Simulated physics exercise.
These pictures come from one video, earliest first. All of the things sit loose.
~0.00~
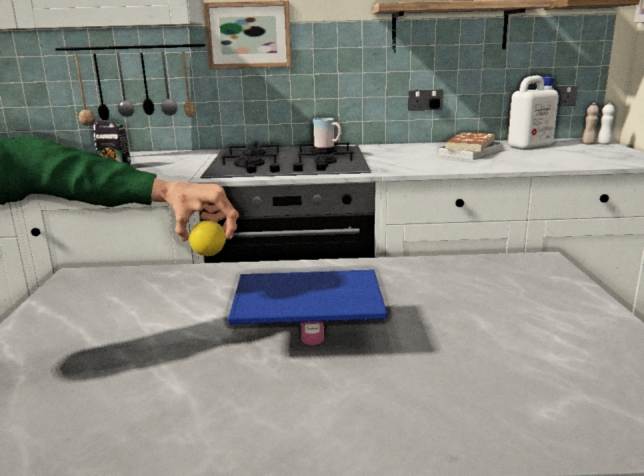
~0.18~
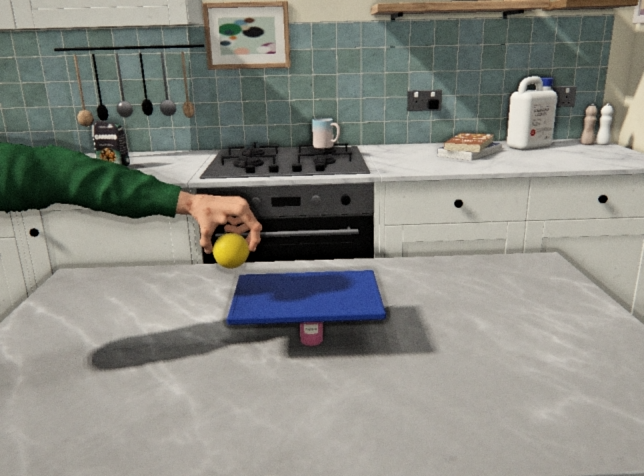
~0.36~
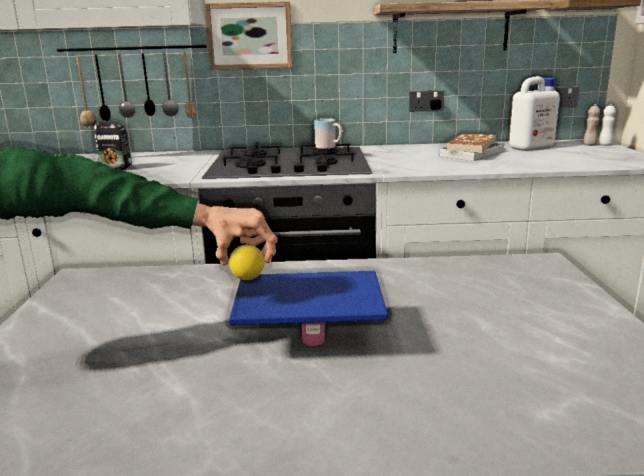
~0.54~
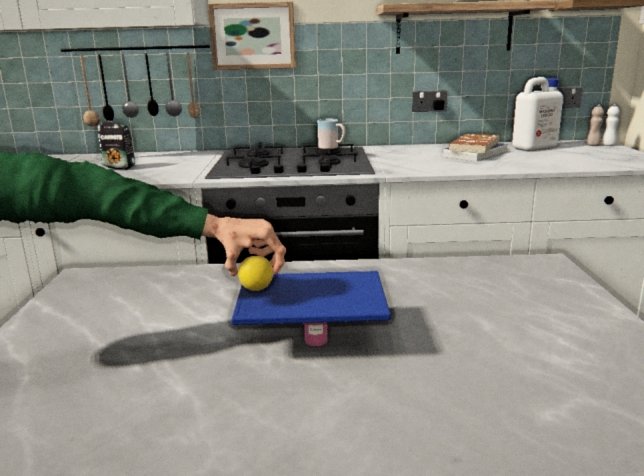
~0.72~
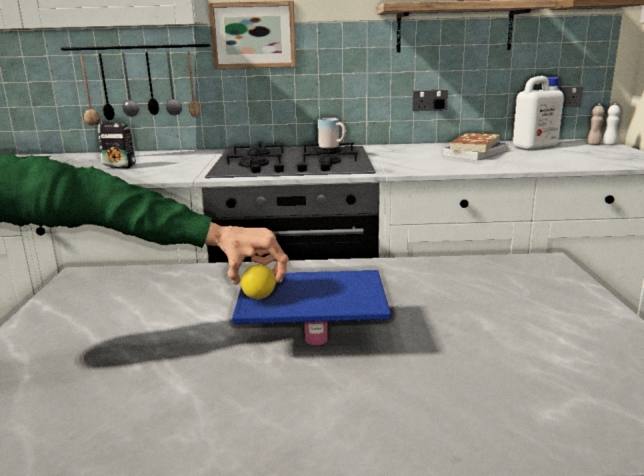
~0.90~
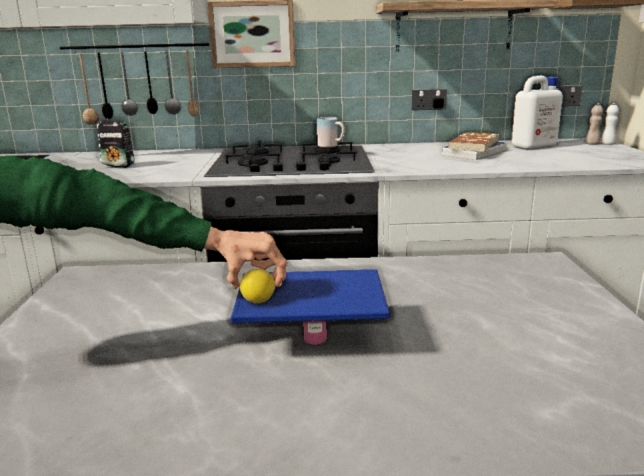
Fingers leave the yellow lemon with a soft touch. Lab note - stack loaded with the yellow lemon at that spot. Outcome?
Ah, it fails to stay steady this time.
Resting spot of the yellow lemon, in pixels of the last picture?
It ends near (192, 346).
Around 1.40 s, yellow lemon now fallen; blue lid rocked 38° from its first pose.
Around 1.60 s, blue lid now fallen; pink shaker displaced about its own width.
Finally (2.0 s), fallen, blue lid and yellow lemon; moved from the start, pink shaker. Final places as the last picture's camera would see them, yellow lemon near (192, 346). The stack comes apart.
